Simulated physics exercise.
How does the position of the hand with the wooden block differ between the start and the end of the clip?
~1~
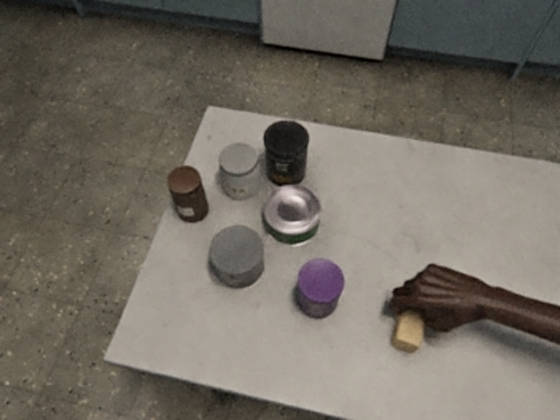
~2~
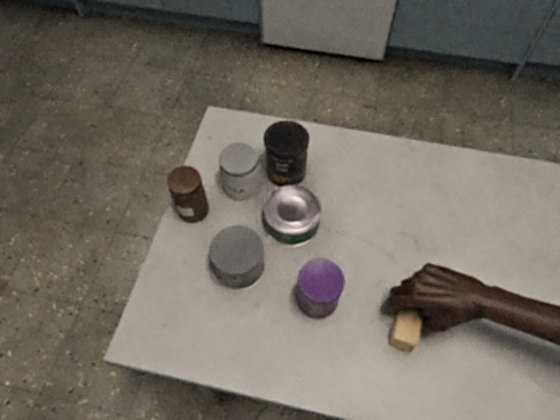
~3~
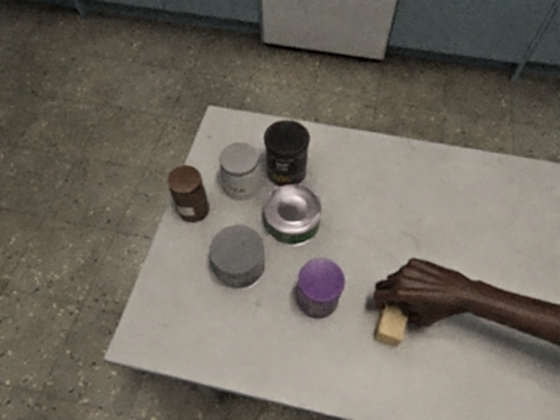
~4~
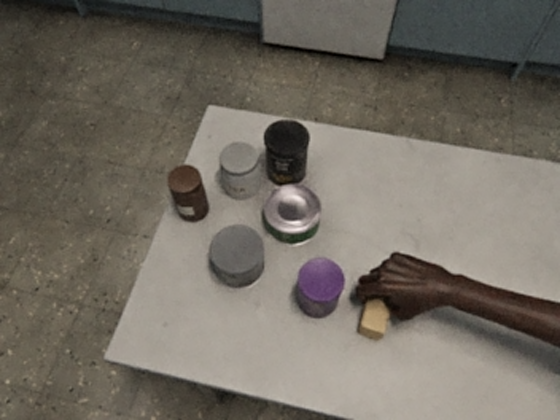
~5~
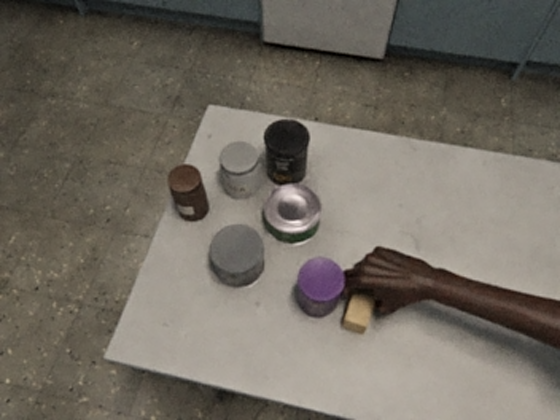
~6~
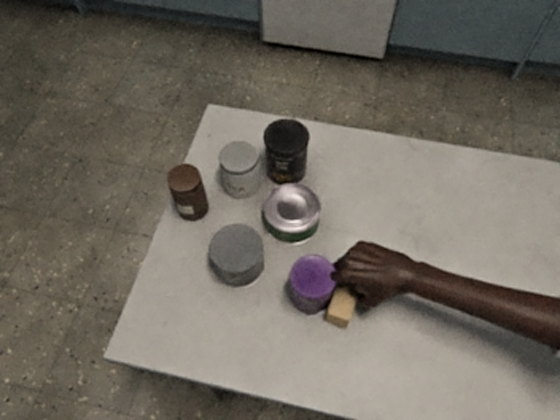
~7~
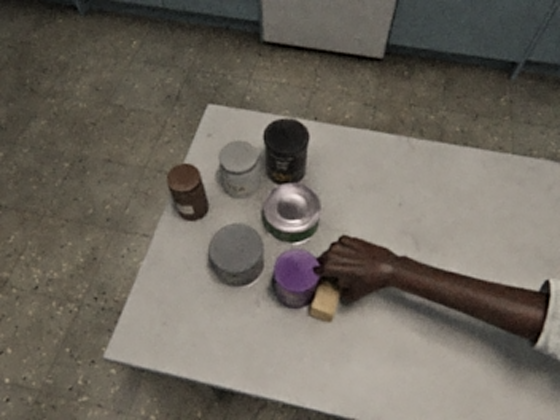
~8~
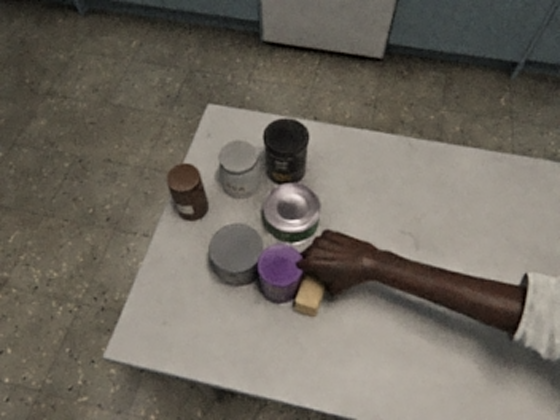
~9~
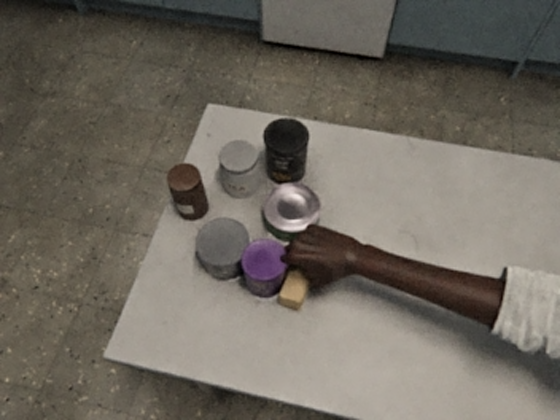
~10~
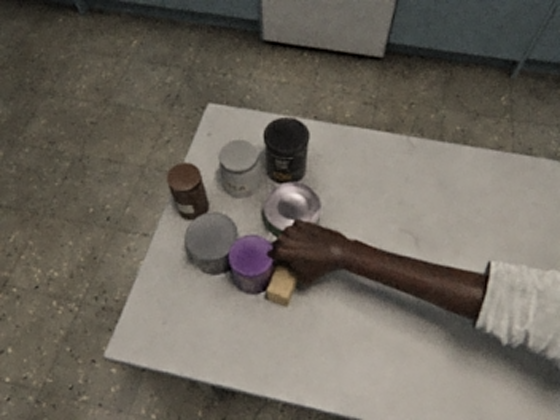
At the start, the hand and block are on the right, with a gap between them and the purple-lidded tin. By the end they are farther left and slightly farther up, right beside the tin near the middle of the group of containers.
